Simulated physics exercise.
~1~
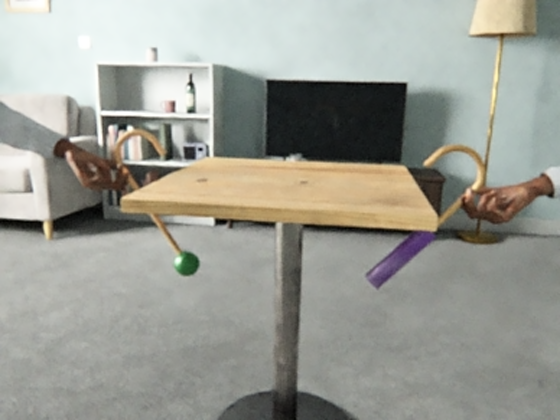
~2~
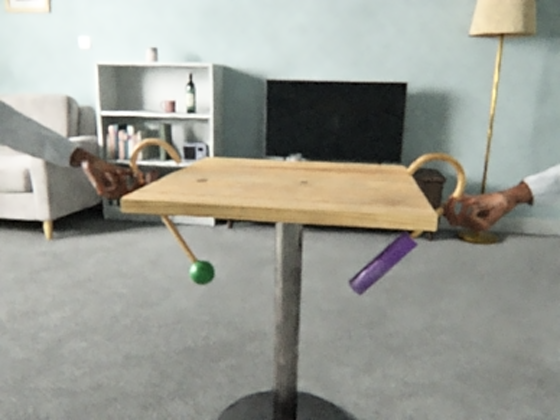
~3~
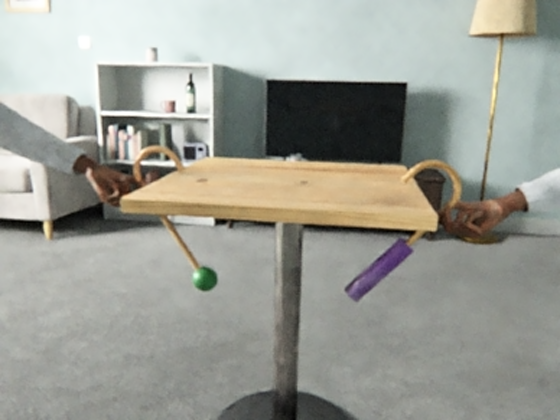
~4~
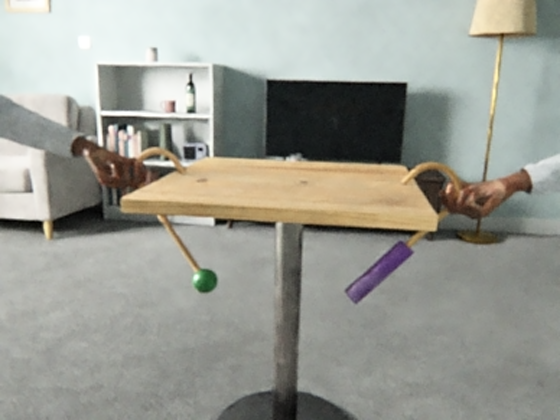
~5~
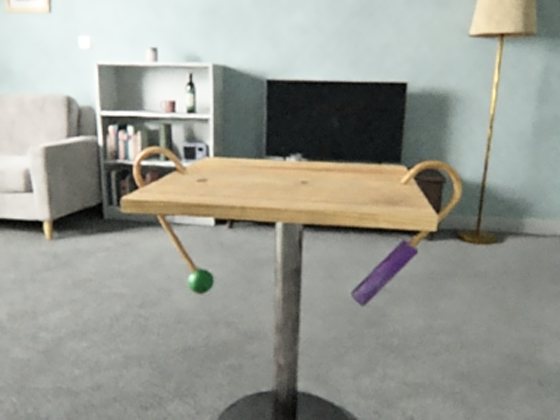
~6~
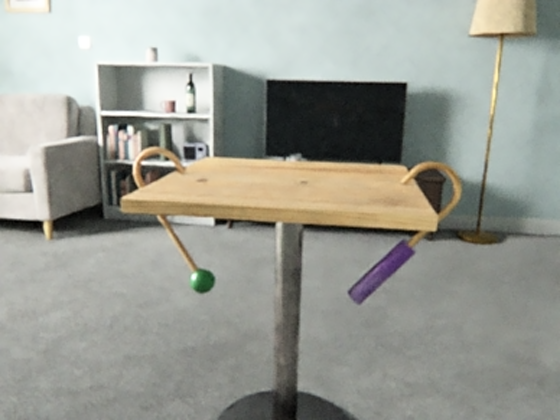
In a living room, two hands hook a green-ended cane and a purple umbrella onto a table's edges, leaving both hanging.
